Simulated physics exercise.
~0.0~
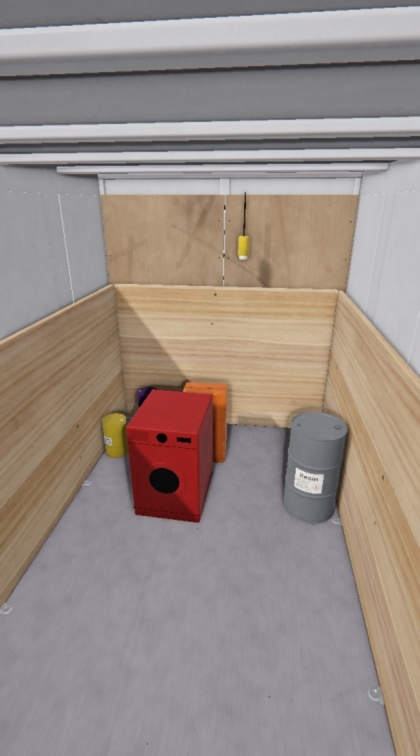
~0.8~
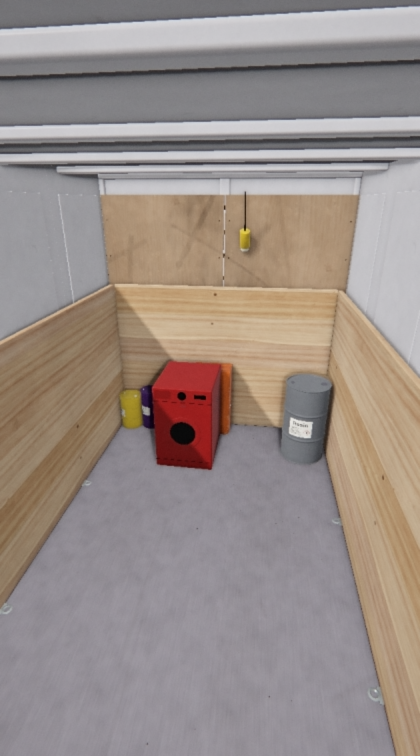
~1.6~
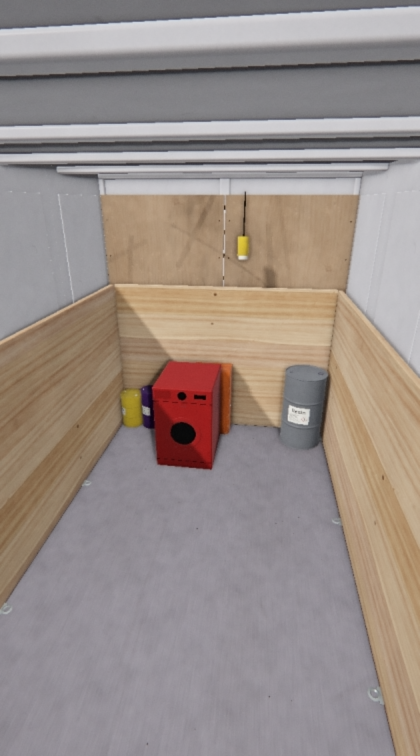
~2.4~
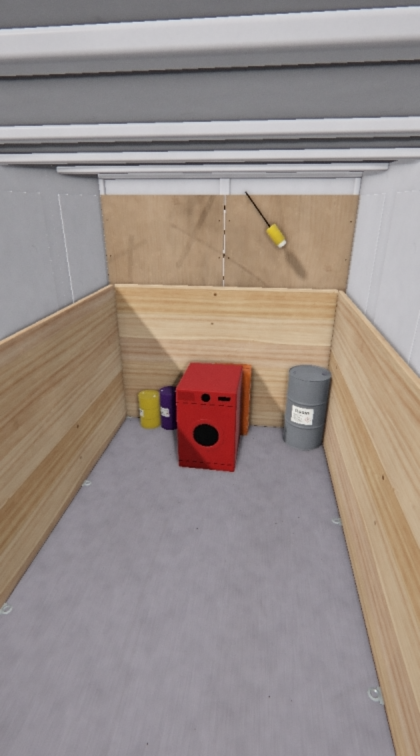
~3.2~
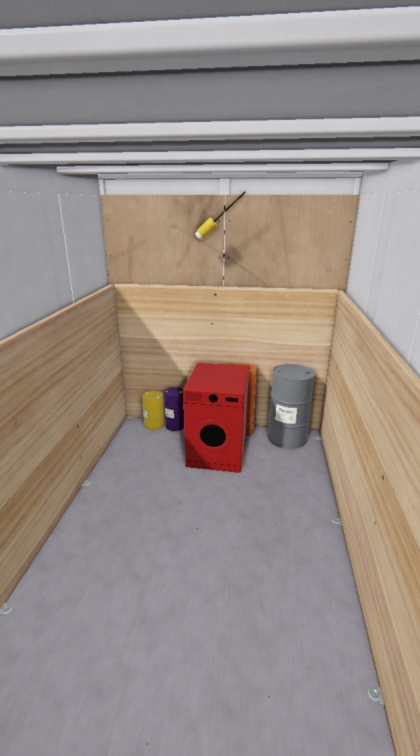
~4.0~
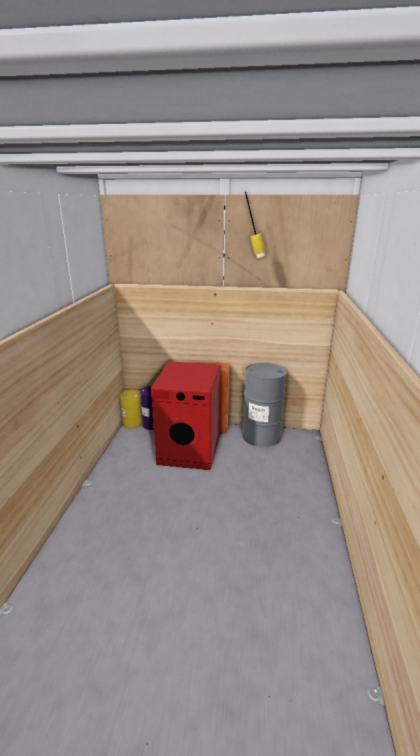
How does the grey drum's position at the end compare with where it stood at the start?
At the start the grey drum stands close to the right wall, some way out from the bulkhead. By the end it is further back near the bulkhead and further left, away from the right wall and nearer the red appliance.
